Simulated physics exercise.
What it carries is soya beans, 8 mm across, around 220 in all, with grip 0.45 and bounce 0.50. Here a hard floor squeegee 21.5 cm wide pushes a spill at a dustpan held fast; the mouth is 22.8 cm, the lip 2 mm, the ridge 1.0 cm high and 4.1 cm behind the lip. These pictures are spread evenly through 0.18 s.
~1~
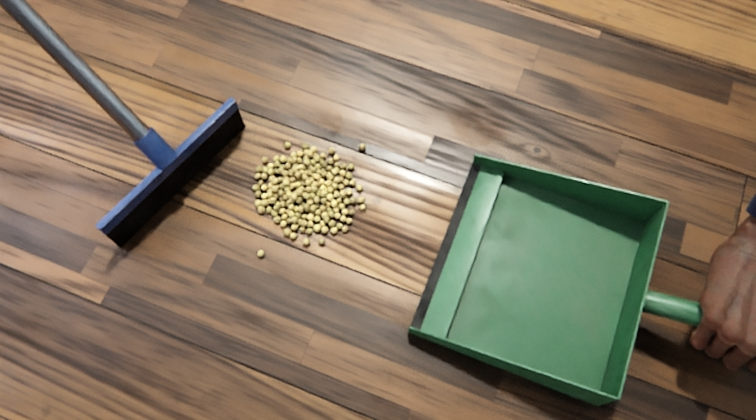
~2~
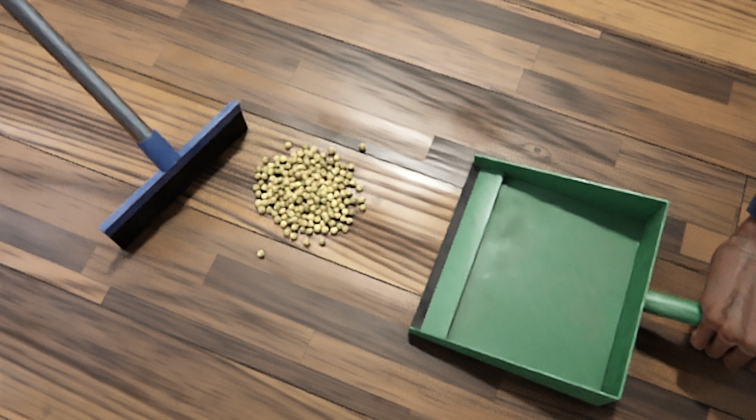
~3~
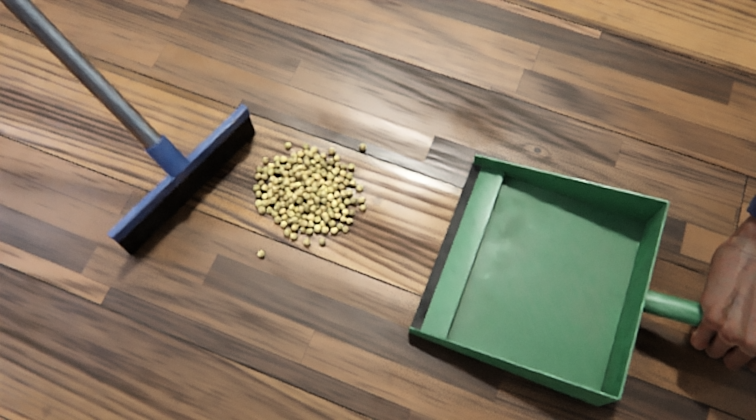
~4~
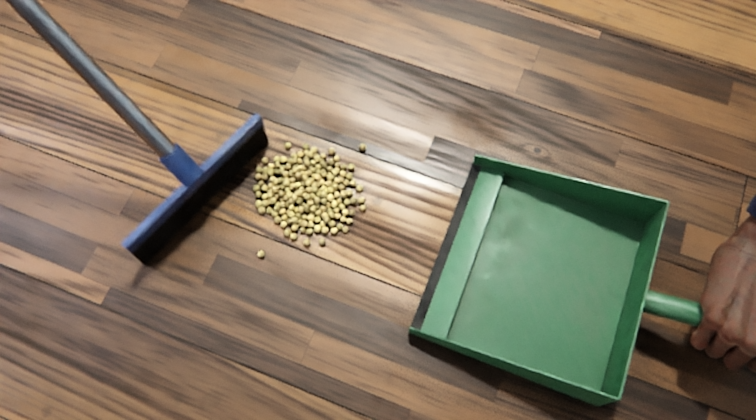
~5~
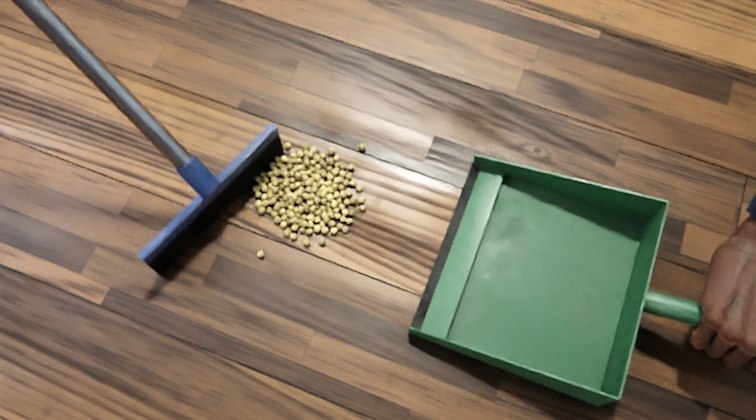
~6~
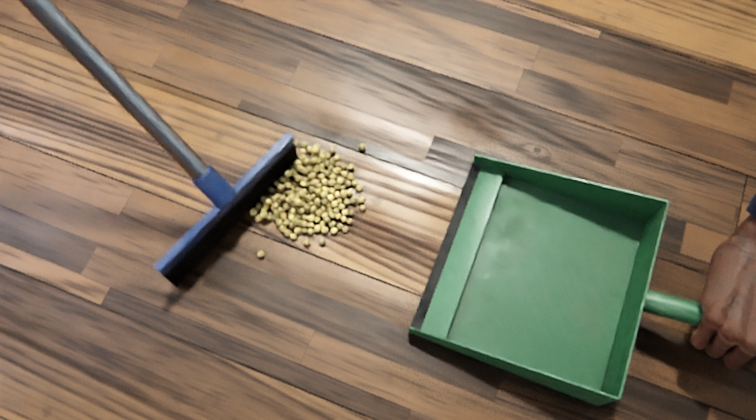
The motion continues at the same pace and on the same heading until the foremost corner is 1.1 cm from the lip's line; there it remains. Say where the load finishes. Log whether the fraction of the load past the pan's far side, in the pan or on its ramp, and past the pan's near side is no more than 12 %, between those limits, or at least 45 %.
Far side: No more than 12 %; pan: Between the limits; near side: Between the limits.
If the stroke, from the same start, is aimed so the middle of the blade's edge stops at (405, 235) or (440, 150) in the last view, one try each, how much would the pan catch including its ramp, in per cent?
About 25 and 0 per cent.
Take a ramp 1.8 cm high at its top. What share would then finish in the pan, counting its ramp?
Estimated share: Around 20 in a hundred.
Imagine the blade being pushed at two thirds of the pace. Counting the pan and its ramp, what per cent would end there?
In that case some 15 per cent.
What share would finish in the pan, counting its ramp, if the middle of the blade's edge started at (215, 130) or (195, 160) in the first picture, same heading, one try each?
Around 25 percent, then around 30 percent.
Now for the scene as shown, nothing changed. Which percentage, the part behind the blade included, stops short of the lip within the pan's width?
That works out near 60 percent.
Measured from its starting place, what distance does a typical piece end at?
I'd say near 18 cm.
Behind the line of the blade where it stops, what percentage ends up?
Around 30 in a hundred.
Then, 0.15 s after the last picture, middle of the blade 14 cm from the lip; 0 % over the lip, far side 0 %, near side 5 %.
Then, 0.26 s after the last picture, middle of the blade 7 cm from the lip; 0 % over the lip, far side 0 %, near side 10 %.
Then, 0.50 s after the last picture, middle of the blade 4 cm from the lip; 25 % over the lip, far side 0 %, near side 20 %.
In the end, far side 0 %, pan 25 %, near side 20 %, in front of the lip or behind the blade 60 %.
